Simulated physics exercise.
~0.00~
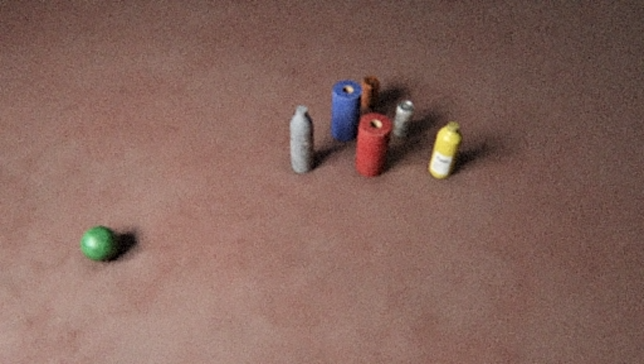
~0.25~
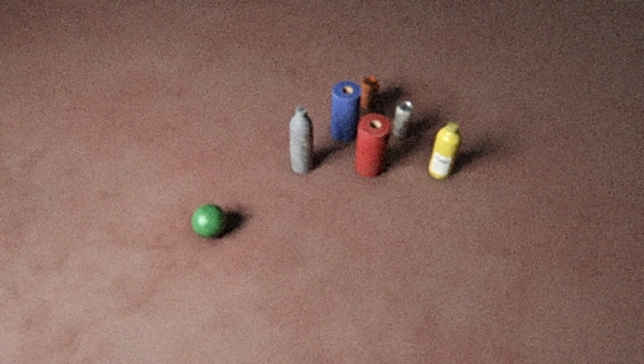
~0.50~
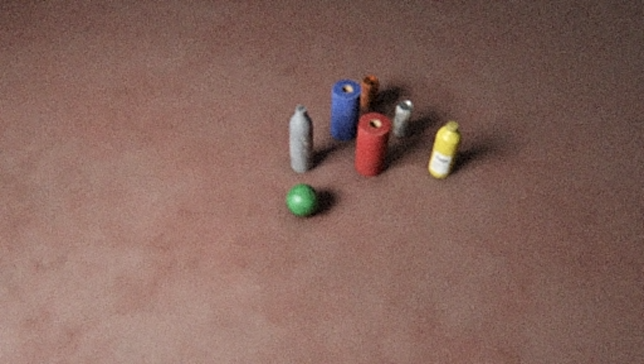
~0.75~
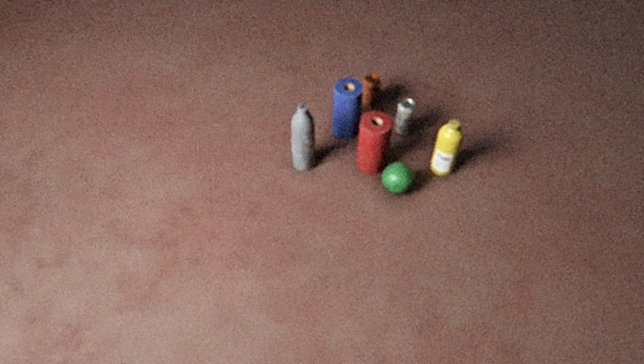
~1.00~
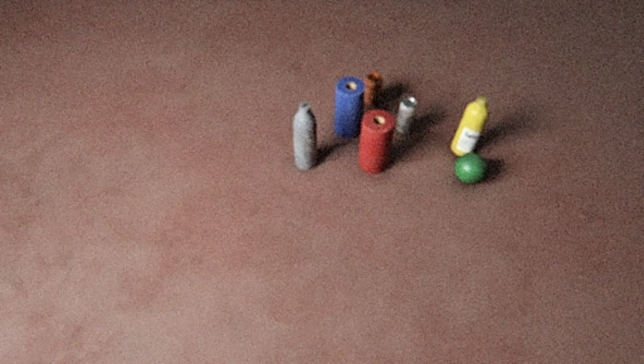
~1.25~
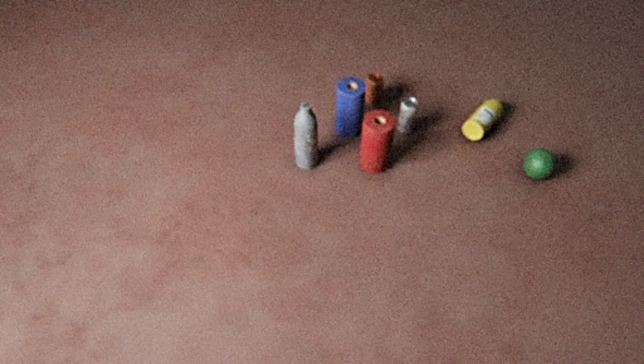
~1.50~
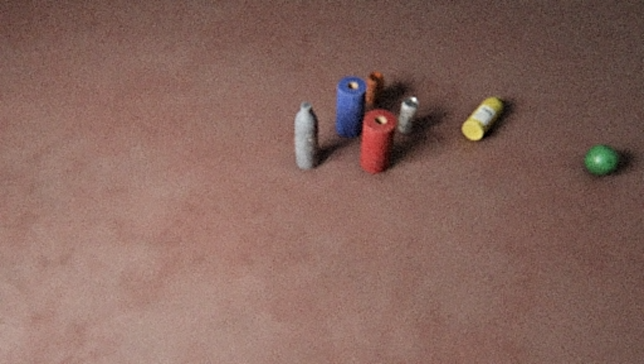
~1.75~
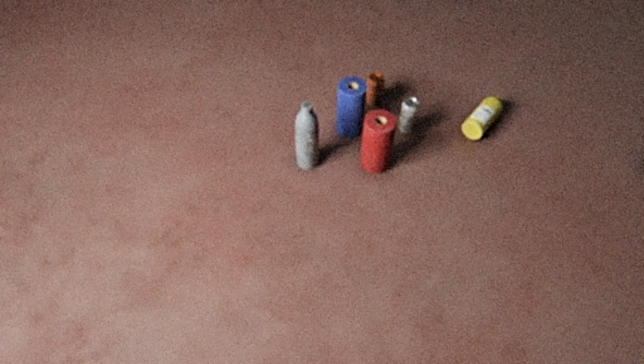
A green ball rolls right, knocks over the yellow bottle, and leaves the other objects standing.
